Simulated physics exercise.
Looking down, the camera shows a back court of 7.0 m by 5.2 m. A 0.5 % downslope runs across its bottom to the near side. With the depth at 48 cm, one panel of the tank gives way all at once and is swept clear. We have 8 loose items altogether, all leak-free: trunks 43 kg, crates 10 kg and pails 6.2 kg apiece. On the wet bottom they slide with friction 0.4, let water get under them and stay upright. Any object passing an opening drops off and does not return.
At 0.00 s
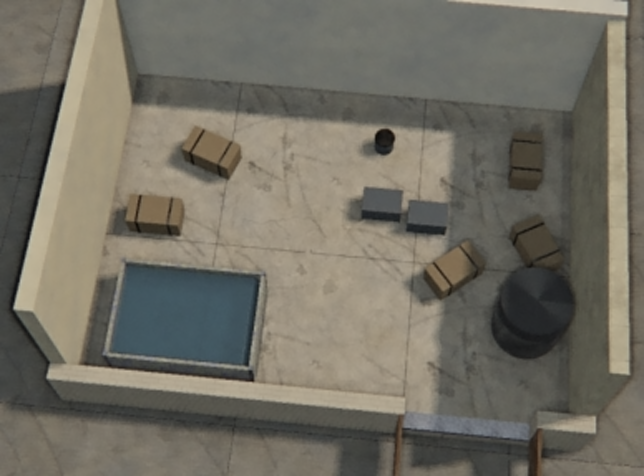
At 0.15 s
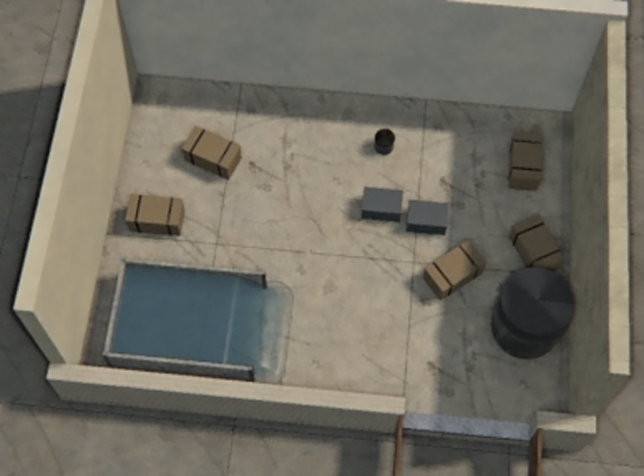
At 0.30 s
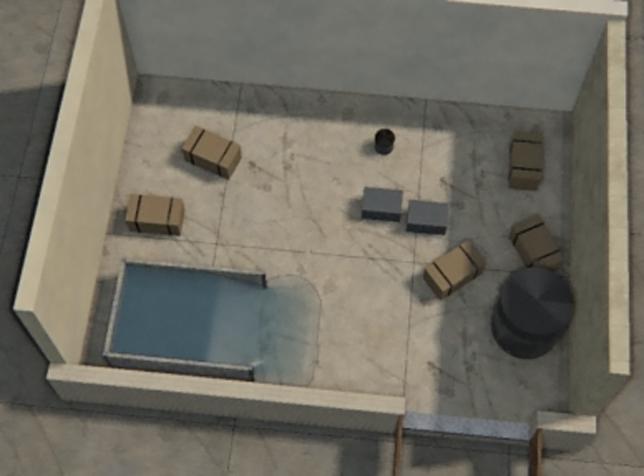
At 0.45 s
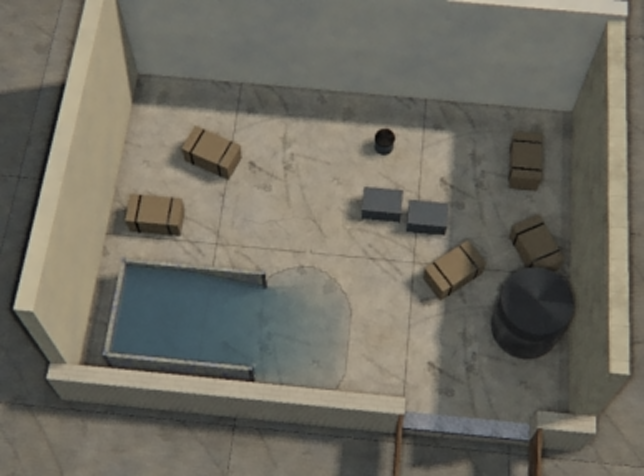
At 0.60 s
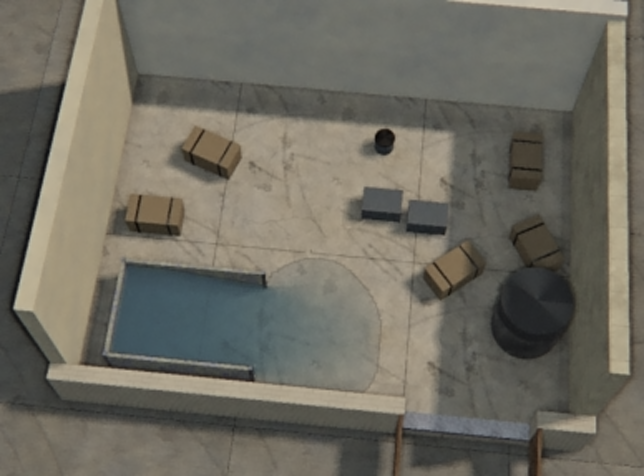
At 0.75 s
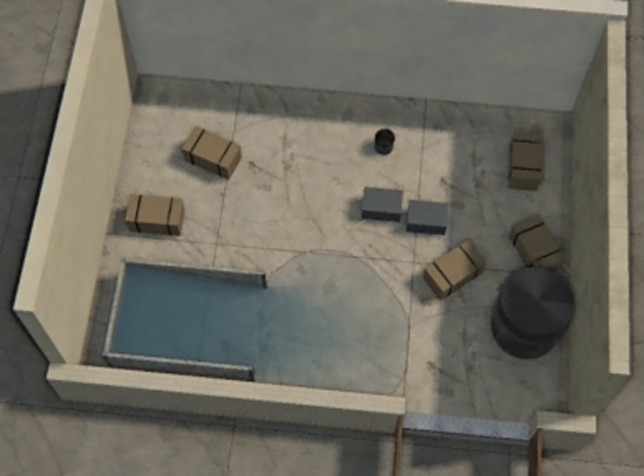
Walled courtyard with scattered crates and a dark round tank, water spreading rightward across the floor from an opened rectangular pool.
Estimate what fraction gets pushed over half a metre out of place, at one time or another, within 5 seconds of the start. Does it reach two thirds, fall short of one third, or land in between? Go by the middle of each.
It falls short of one third.
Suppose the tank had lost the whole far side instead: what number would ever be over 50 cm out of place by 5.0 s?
The answer would then be 3.
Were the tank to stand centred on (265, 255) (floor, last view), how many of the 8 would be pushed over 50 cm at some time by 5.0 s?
The count would be 4.
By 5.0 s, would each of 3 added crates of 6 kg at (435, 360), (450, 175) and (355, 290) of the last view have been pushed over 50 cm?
In order: Beyond it, beyond it, beyond it.
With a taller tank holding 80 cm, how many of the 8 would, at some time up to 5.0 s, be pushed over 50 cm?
Under that setup the answer is 5.
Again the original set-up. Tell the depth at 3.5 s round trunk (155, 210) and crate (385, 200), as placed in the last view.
Depth approx. 0 cm / 2 cm.
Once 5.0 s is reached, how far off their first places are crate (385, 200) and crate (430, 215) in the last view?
Object 1: 20 cm. Object 2: 120 cm.
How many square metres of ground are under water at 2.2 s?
Somewhere about 15 m2, give or take.
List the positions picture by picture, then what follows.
A trunk at (456, 265) rests on the ground; a crate at (428, 213), on the bottom; 2.8 m2 under water; 0 of 8 have shifted, in the first frame.
A trunk at (456, 265), on the bottom; a crate at (428, 213) rests on the ground; water covers 3.4 m2; 0 of 8 have shifted, in the second frame.
A trunk at (456, 265), on the bottom; a crate at (428, 213) rests on the ground; 4.2 m2 under water; 0 of 8 have shifted, in the third frame.
A trunk at (456, 265) rests on the ground; a crate at (428, 213), on the bottom; water covers 5.1 m2; 0 of 8 have shifted, in the fourth frame.
A trunk at (456, 265) rests on the ground; a crate at (428, 213) rests on the ground; 6.1 m2 under water; 0 of 8 have shifted, in the fifth frame.
A trunk at (456, 265) rests on the ground; a crate at (428, 213) rests on the ground; water covers 7.1 m2; 0 of 8 have shifted, in the sixth frame.
After 1.1 s 0 of 8 are over 50 cm from their spots; 0 afloat.
After 2.2 s 0 of 8 are over 50 cm from their spots; 0 afloat.
After 3.5 s 1 of 8 are over 50 cm from their spots; 0 afloat.
After 5.0 s 1 of 8 are over 50 cm from their spots, and 1 have been at some point; 0 afloat.
